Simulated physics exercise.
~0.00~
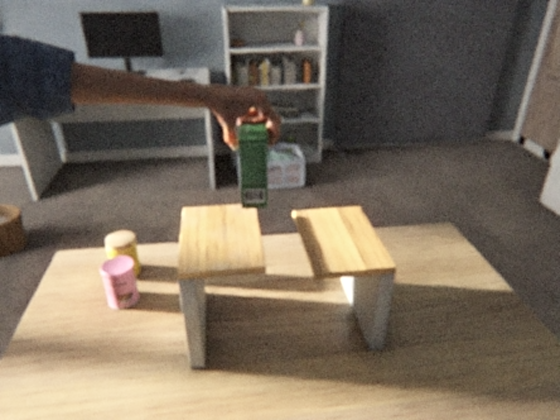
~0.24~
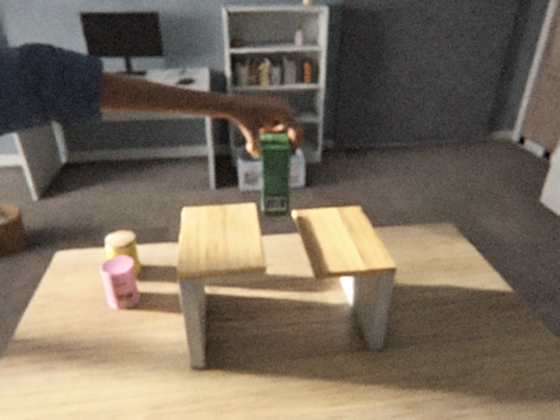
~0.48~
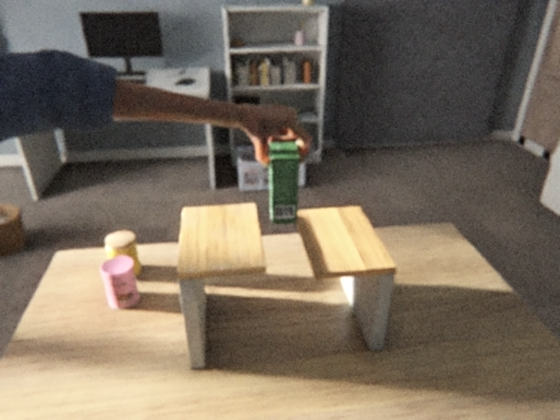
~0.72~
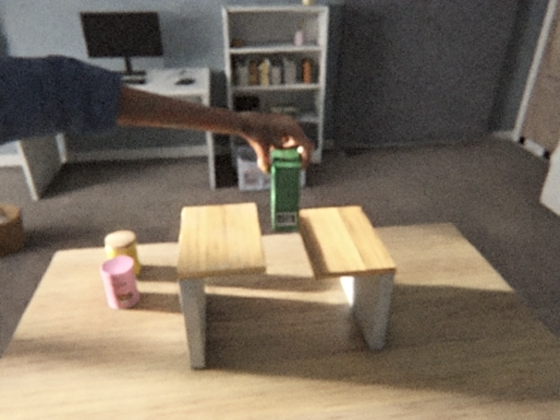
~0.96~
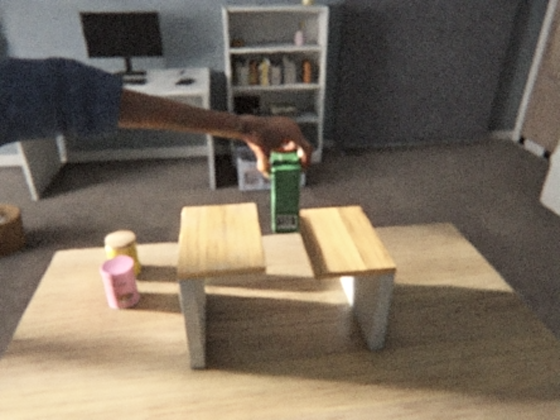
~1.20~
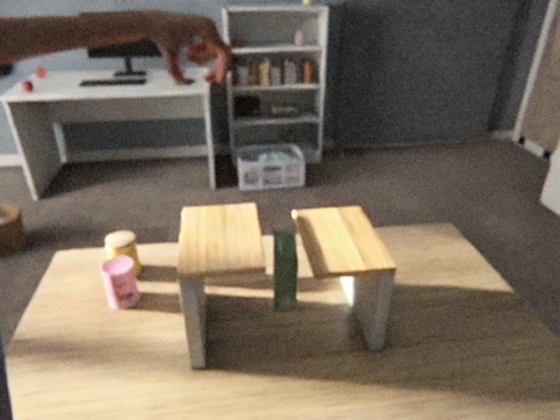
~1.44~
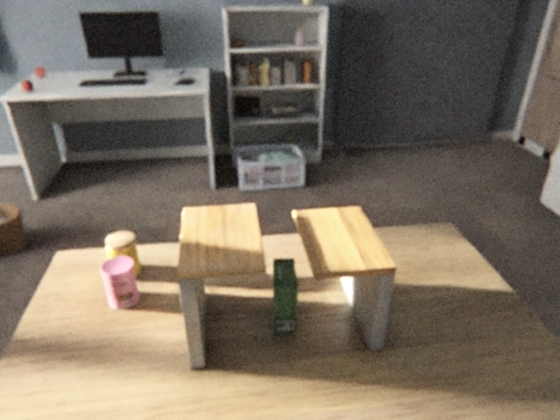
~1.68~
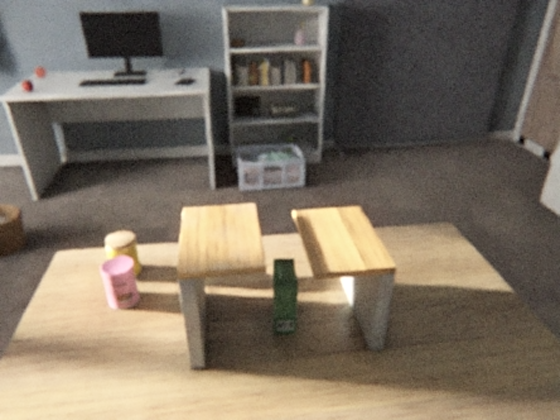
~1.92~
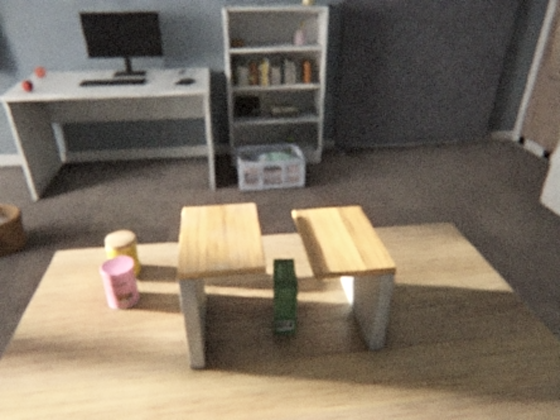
A green packet hangs upright from a hand reaching in from the left, above a wooden table seen from the front and slightly above, with a desk, monitor and bookshelf behind. On the table stands a pale wood-topped stand with a gap in its top, and a pink tin and a yellow jar sit to its left. The hand carries the packet right, then lowers it over the gap. It lets go and draws back left as the packet drops through. The packet ends upright on the table beneath the gap, while the tin and jar stay put.
